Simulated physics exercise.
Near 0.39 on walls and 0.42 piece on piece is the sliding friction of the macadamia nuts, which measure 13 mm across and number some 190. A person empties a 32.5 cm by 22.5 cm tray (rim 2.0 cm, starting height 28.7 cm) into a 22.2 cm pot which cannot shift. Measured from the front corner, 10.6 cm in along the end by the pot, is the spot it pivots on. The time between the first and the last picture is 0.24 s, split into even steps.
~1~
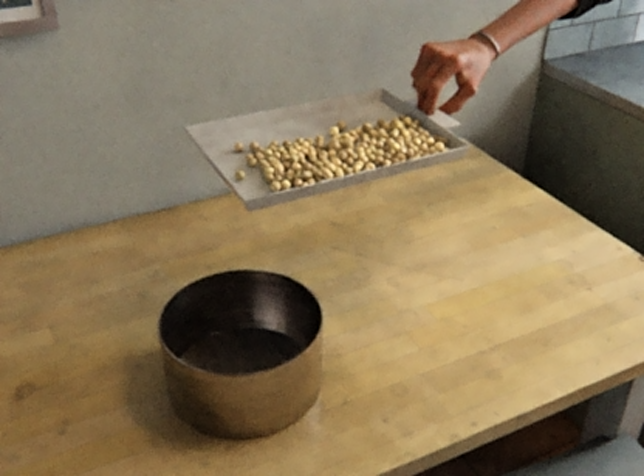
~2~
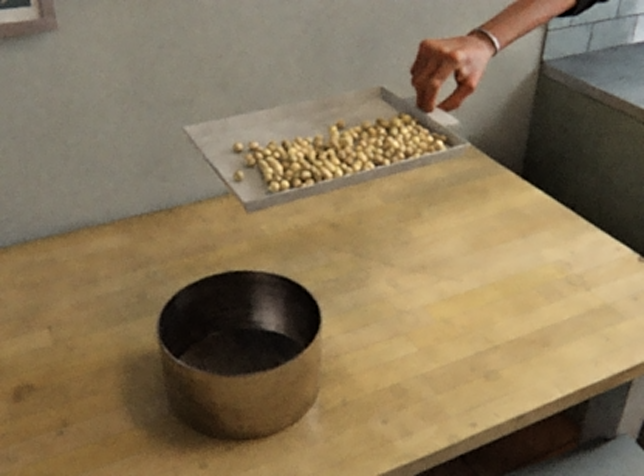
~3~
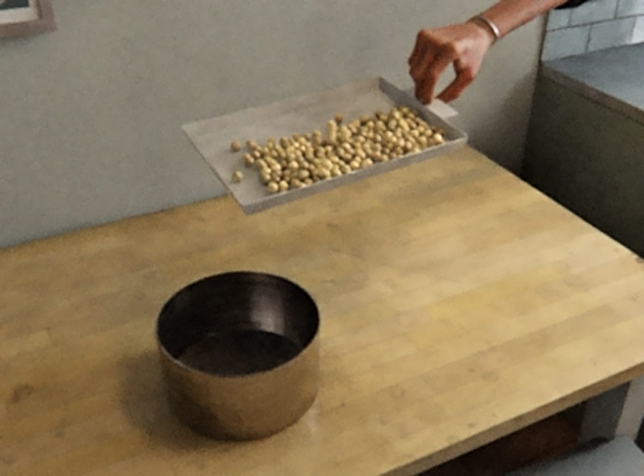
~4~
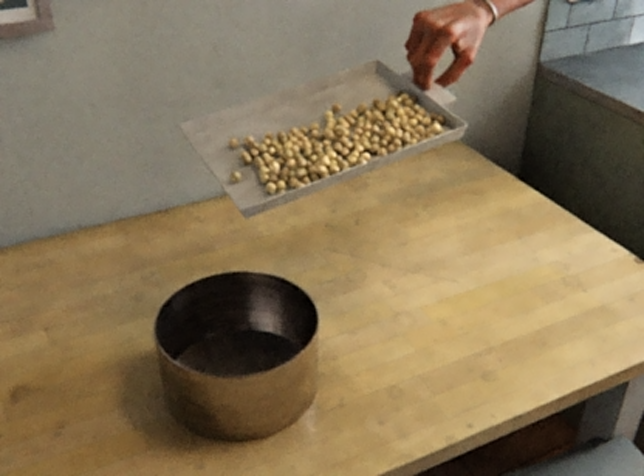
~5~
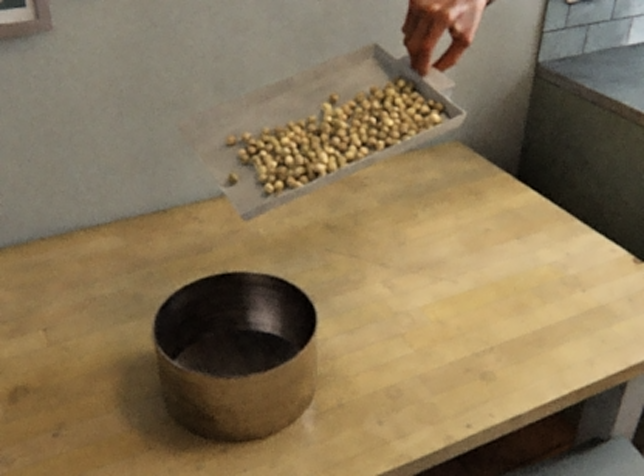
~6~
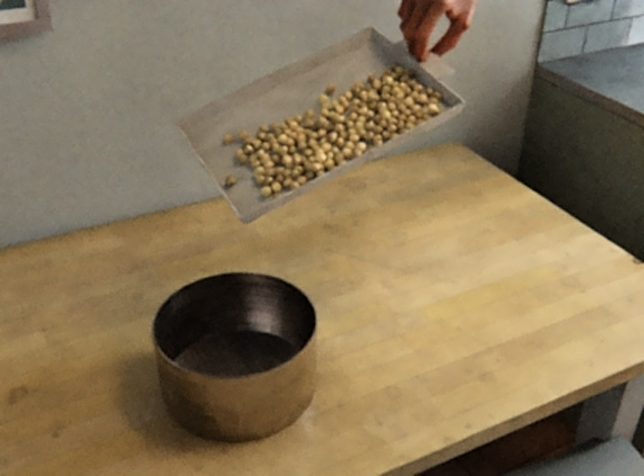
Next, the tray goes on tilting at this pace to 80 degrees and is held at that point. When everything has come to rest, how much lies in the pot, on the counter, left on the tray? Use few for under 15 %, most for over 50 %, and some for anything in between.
Pot: Most, counter: Few, left on the tray: Few.
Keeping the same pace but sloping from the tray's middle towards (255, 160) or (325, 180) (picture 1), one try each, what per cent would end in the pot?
Estimate: Some 30 % and some 75 % respectively.
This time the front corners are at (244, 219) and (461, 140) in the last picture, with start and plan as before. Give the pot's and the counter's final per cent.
Pot 70 % / counter 30 %.
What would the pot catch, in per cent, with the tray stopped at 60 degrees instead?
The pot would get around 65 per cent.
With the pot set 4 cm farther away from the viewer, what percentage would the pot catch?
I'd put it at around 95 per cent.
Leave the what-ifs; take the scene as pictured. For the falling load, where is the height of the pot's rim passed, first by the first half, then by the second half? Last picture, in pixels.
Near (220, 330) at first, near (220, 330) afterwards.
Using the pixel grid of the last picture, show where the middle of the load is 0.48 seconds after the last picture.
Near pixel (252, 191).
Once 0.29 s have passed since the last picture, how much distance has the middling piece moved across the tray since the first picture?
I'd say close to 7 centimetres.
Then, 0.29 s after the last picture, tilt 49 degrees; the tray holds 100 %, the pot 0 %.
Then, 0.48 s after the last picture, tilt 69 degrees; the tray holds 85 %, the pot 0 %.
Then, 0.79 s after the last picture, tilt 80 degrees; the tray holds 15 %, the pot 70 %.
In the end, pot 100 %, counter 0 %, tray 0 %.
